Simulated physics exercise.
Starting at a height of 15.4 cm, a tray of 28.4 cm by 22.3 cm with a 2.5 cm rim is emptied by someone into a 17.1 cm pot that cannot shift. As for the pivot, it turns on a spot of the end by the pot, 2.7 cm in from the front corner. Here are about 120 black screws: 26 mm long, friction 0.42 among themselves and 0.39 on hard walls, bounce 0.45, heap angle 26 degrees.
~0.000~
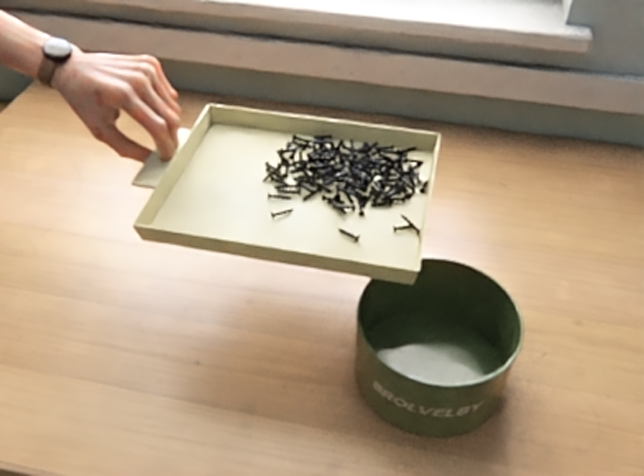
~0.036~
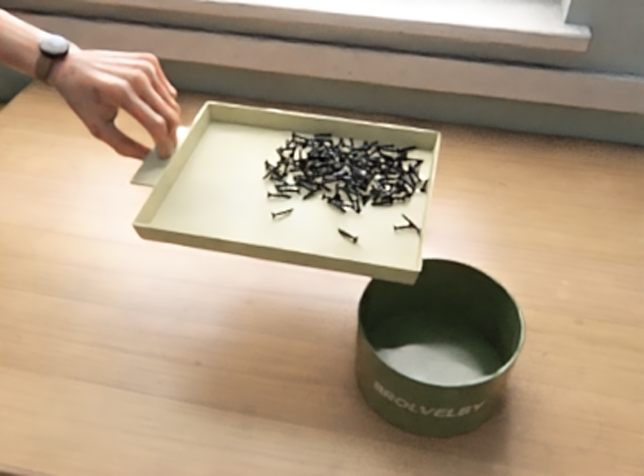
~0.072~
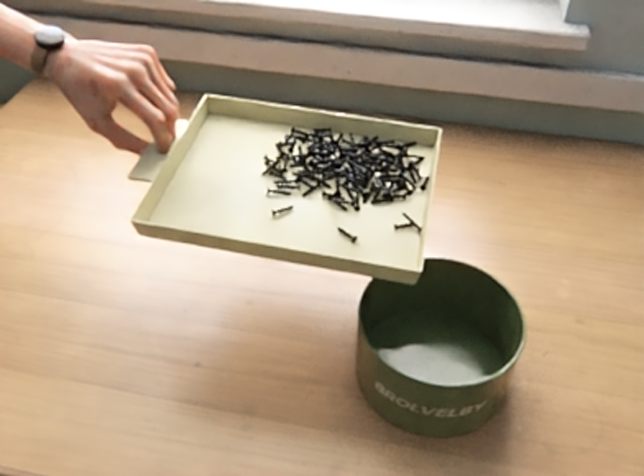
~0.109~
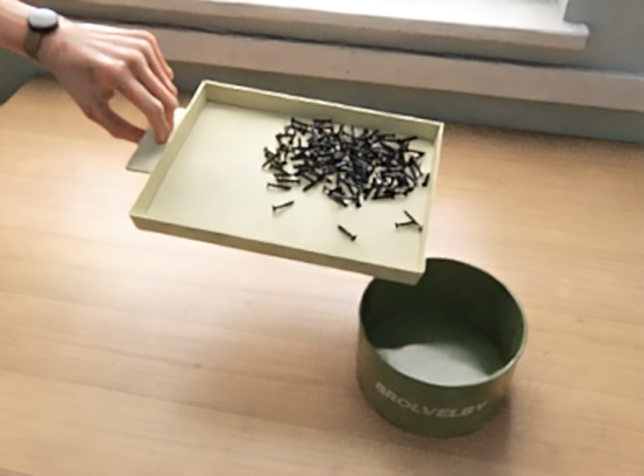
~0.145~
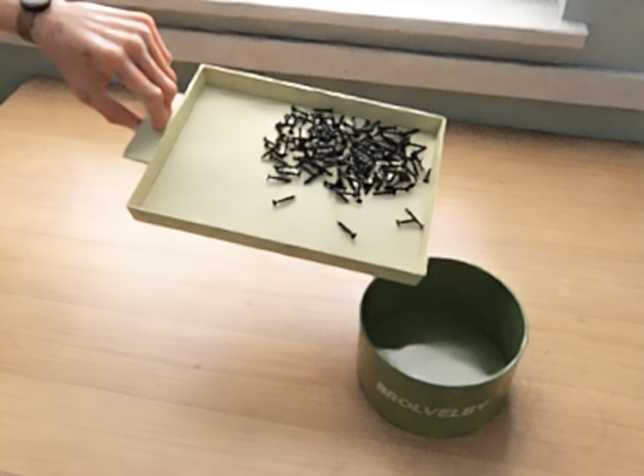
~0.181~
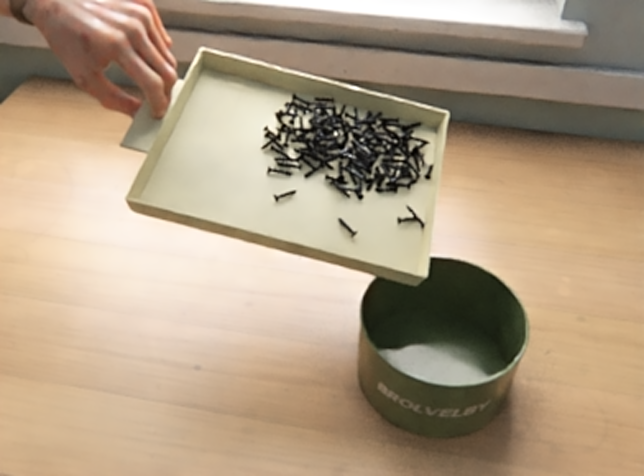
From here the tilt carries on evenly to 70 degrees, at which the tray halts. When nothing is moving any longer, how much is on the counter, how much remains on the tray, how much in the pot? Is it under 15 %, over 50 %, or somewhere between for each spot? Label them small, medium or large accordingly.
Counter - small, tray - medium, pot - large.
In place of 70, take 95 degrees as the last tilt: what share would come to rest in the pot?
100 percent.
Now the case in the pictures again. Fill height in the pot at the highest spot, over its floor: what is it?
Roughly 2.0 cm up.
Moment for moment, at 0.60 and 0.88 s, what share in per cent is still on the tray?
In turn: 100, 50.
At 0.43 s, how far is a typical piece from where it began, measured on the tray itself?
By then it sits near 2 cm from where it began.
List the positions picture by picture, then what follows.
The first picture shows tray tilt 0 degrees, front corners at (137, 222) and (415, 267); middle of the pieces at (352, 174); pot at (440, 316).
The second picture shows tray tilt 1 degrees, front corners at (136, 221) and (416, 267); middle of the pieces at (352, 172).
The third picture shows tray tilt 2 degrees, front corners at (135, 218) and (417, 267); middle of the pieces at (352, 169).
The fourth picture shows tray tilt 6 degrees, front corners at (133, 211) and (419, 268), lowest corner right front; middle of the pieces at (353, 163).
The fifth picture shows tray tilt 10 degrees, front corners at (131, 203) and (421, 270), lowest corner right front; middle of the pieces at (354, 156).
The sixth picture shows tray tilt 14 degrees, front corners at (130, 196) and (423, 272), lowest corner right front; middle of the pieces at (356, 149); pot at (444, 315). Its pace works out near 115 degrees a second.
After 0.43 s, tilt 42 degrees; the tray holds 100 %, the pot 0 %.
After 0.60 s, tilt 62 degrees; the tray holds 100 %, the pot 0 %.
After 0.88 s, tilt 70 degrees; the tray holds 50 %, the pot 40 %.
By 1.8 s all is still; counter 0 %, tray 40 %, pot 60 %.
